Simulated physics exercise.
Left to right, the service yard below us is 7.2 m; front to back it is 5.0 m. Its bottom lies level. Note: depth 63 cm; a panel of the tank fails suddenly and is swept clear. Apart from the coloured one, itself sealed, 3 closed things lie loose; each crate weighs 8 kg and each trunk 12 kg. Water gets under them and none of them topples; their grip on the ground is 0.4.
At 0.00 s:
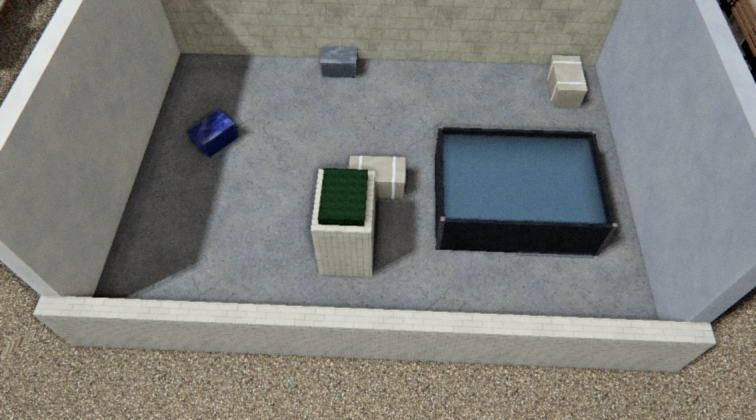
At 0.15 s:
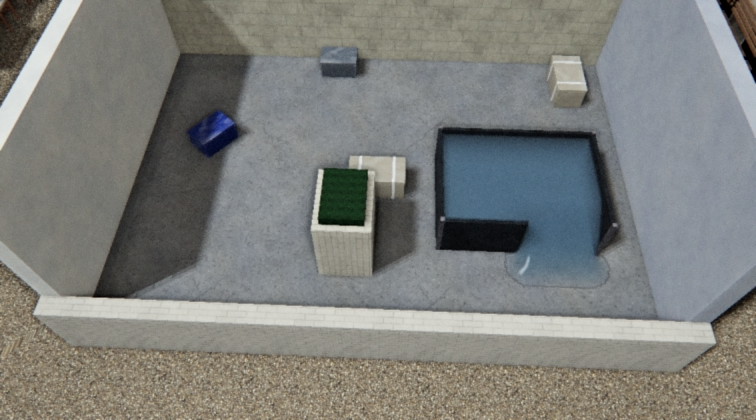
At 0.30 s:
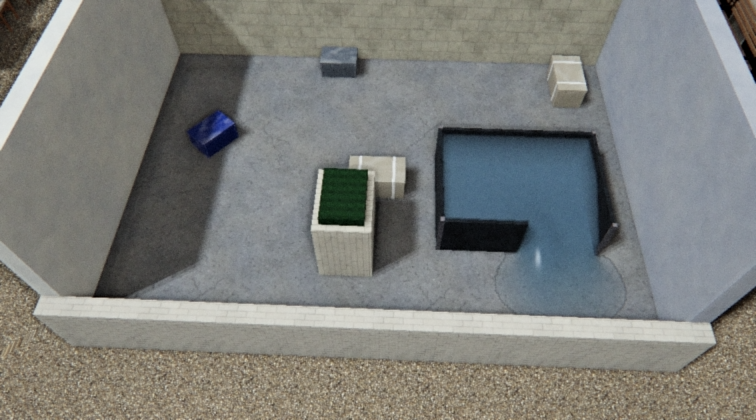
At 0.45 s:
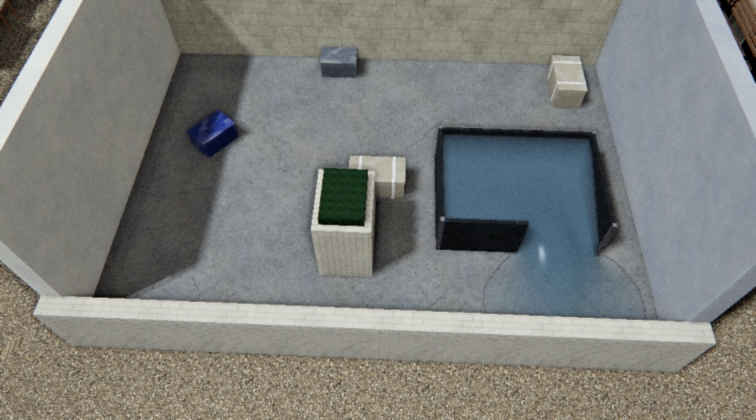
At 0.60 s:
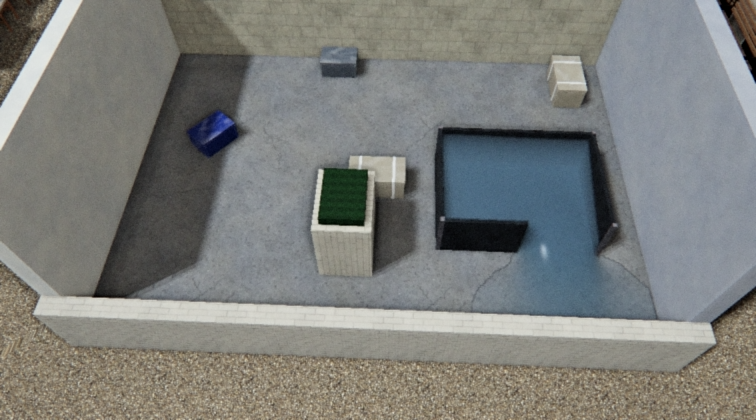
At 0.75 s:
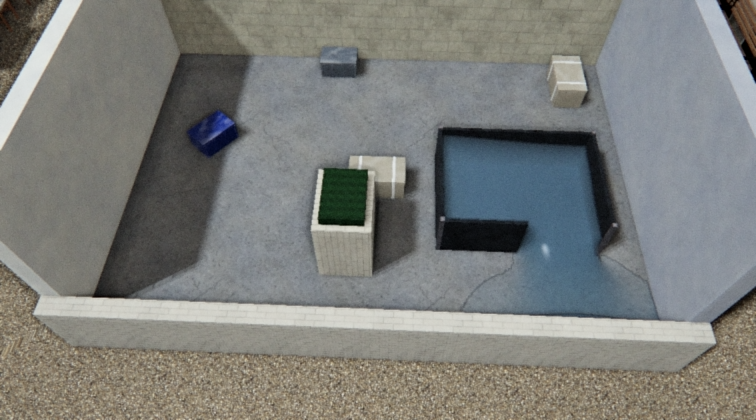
Water pours through a gap in the tank's front and spreads across the yard floor.
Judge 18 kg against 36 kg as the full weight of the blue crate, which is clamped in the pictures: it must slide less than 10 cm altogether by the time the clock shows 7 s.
Ballast needed: The lesser.
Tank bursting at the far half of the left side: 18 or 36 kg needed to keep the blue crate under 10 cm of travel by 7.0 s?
Under that change, neither pick does it.
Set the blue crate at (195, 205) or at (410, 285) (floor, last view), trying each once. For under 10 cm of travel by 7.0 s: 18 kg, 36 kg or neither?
Taking the two tries in order, even the light one works and both fall short.
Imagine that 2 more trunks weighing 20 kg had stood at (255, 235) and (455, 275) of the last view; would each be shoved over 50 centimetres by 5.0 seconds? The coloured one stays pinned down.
Going through them in that order, the answers are not too far and too far.
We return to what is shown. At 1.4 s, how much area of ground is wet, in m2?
7.5 m2.
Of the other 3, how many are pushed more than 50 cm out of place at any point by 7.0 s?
That makes 3.
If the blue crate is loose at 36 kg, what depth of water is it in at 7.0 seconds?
Something like 4 centimetres.
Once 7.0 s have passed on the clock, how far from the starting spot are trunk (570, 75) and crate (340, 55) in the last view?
Taking them in order, that's 150 centimetres and 200 centimetres.
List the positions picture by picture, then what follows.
The blue crate at (211, 127) rests on the ground; 3.1 m2 under water; 0 of 4 have shifted, in the first picture.
The blue crate at (211, 127), on the bottom; 3.7 m2 under water; 0 of 4 have shifted, in the second picture.
The blue crate at (211, 127) rests on the ground; 4.6 m2 under water; 0 of 4 have shifted, in the third picture.
The blue crate at (211, 127) rests on the ground; water covers 5.2 m2; 0 of 4 have shifted, in the fourth picture.
The blue crate at (211, 127), on the bottom; 5.5 m2 under water; 0 of 4 have shifted, in the fifth picture.
The blue crate at (211, 127), on the bottom; water covers 5.6 m2; 0 of 4 have shifted, in the sixth picture.
After 1.4 s the blue crate would be 0 cm from its start with 18 kg and 0 cm from its start with 36 kg; 0 cm of water round it then.
After 3.1 s the blue crate would be 0 cm from its start with 18 kg and 0 cm from its start with 36 kg; 0 cm of water round it then.
After 4.9 s the blue crate would be 0 cm from its start with 18 kg and 0 cm from its start with 36 kg; 0 cm of water round it then.
After 7.0 s the blue crate would be 0 cm from its start with 18 kg and 0 cm from its start with 36 kg; 4 cm of water round it then.
